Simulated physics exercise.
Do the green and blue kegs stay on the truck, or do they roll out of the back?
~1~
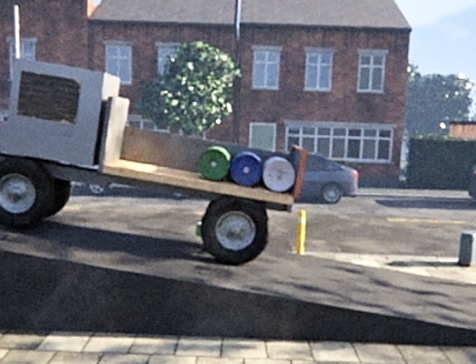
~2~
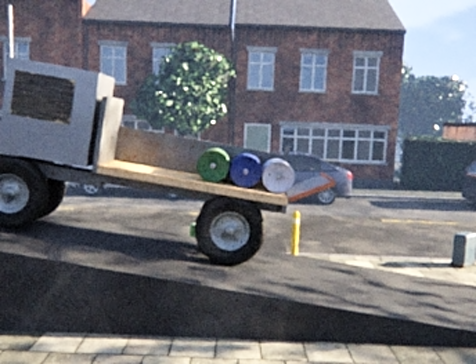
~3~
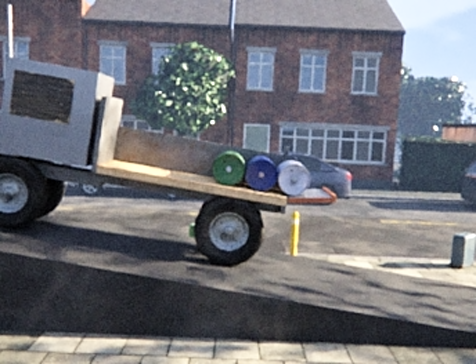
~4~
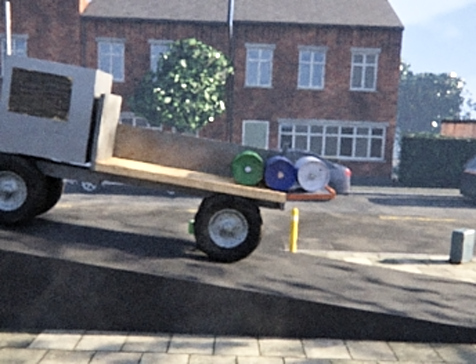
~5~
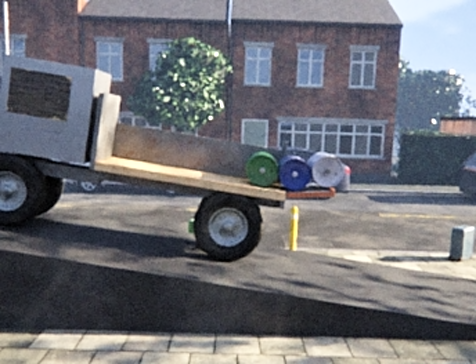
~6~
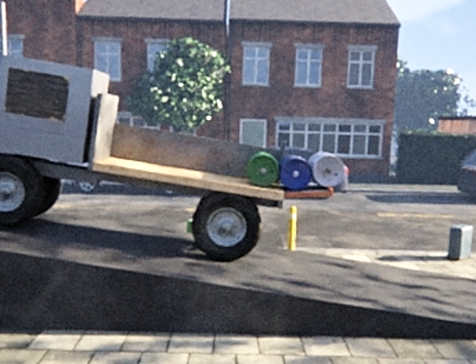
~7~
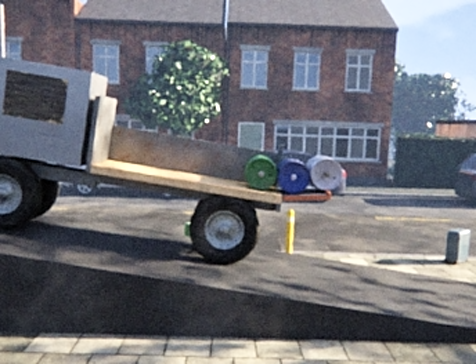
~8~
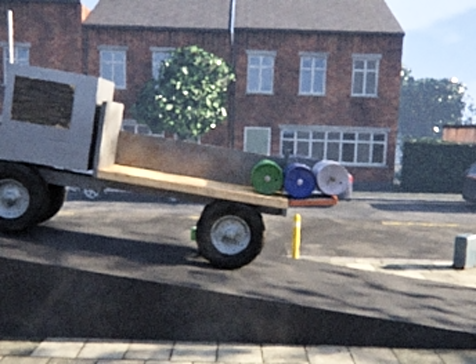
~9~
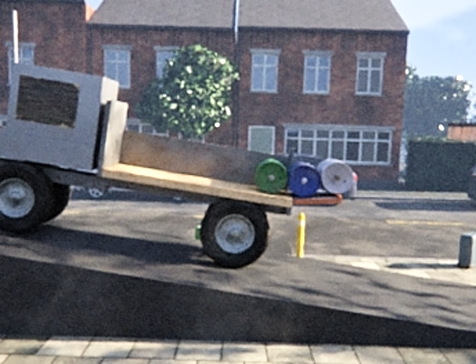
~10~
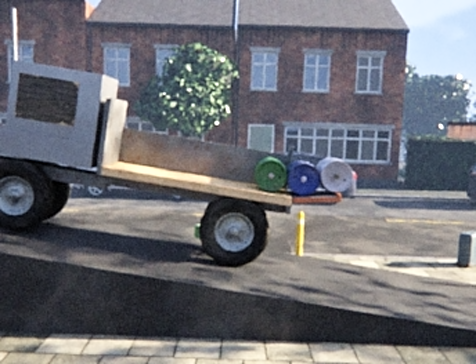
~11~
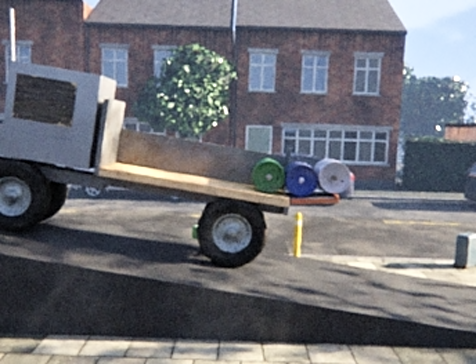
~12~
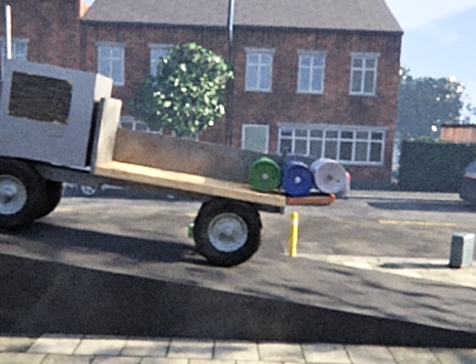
Both the green and the blue kegs stay on the truck. They roll toward the back and come to rest behind the pale keg at the lowered gate.
